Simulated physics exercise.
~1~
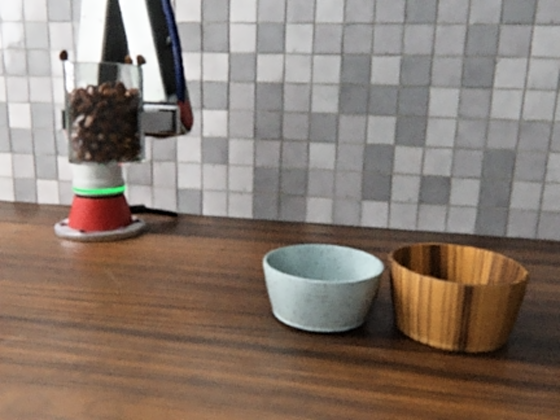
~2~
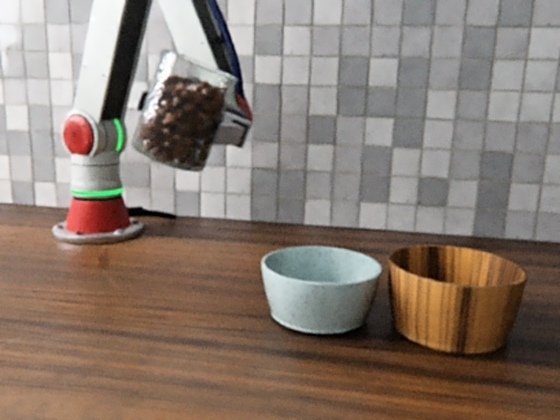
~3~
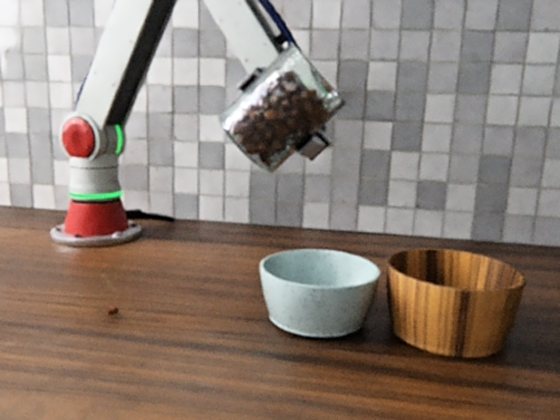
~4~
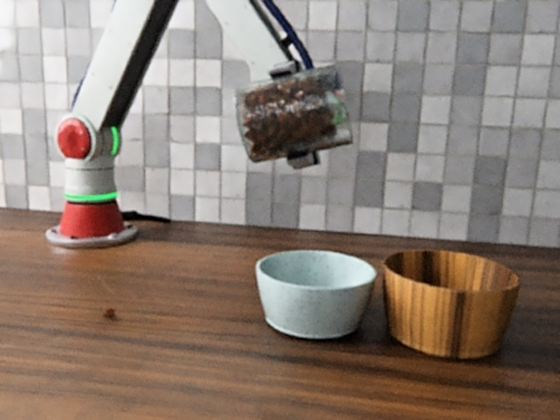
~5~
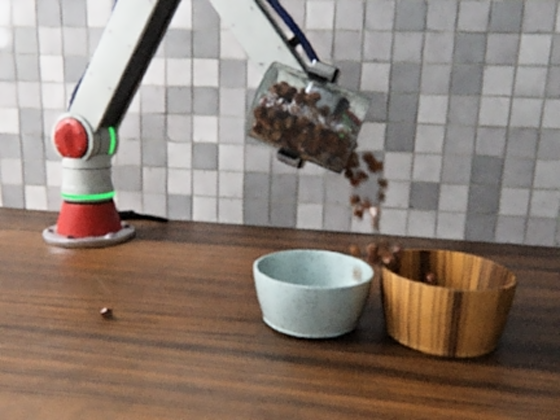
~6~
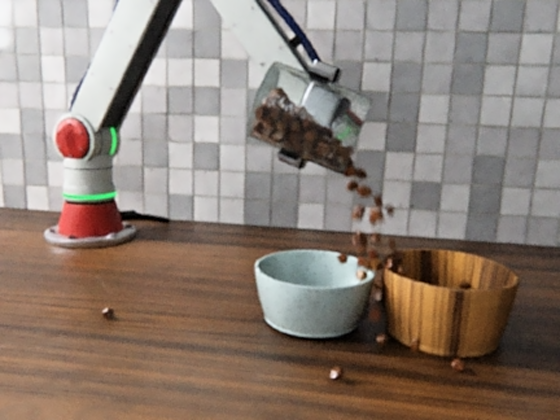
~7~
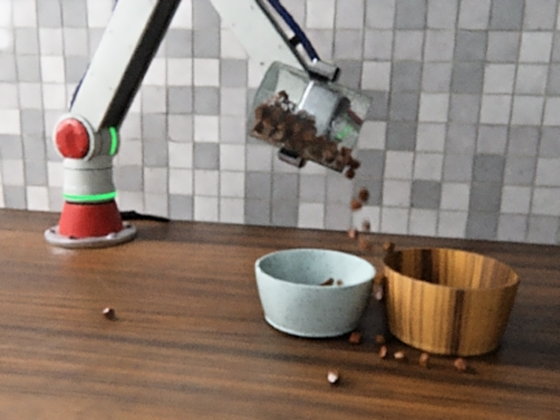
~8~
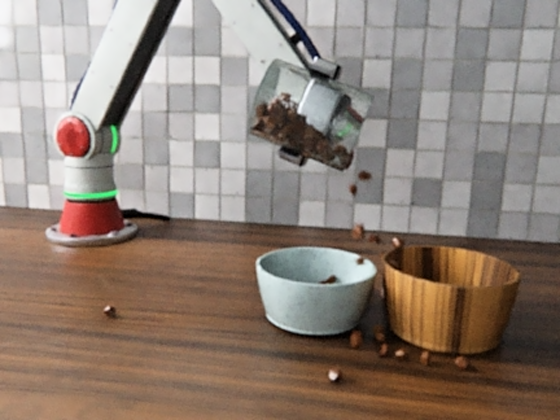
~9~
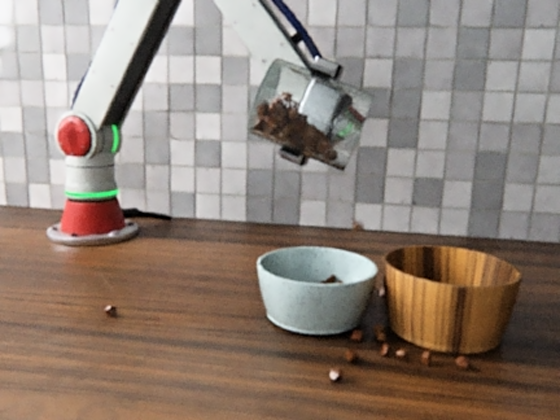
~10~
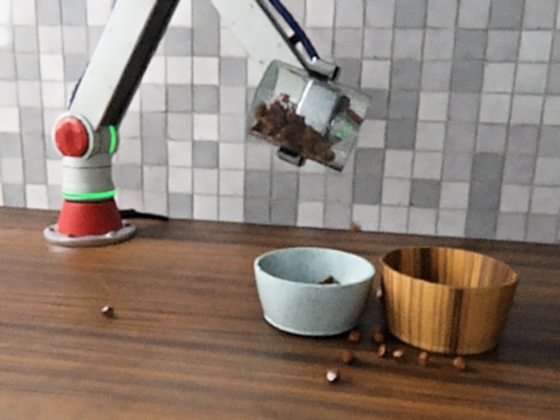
A robot arm tips a clear tumbler, spilling brown pellets into two bowls and onto the table.
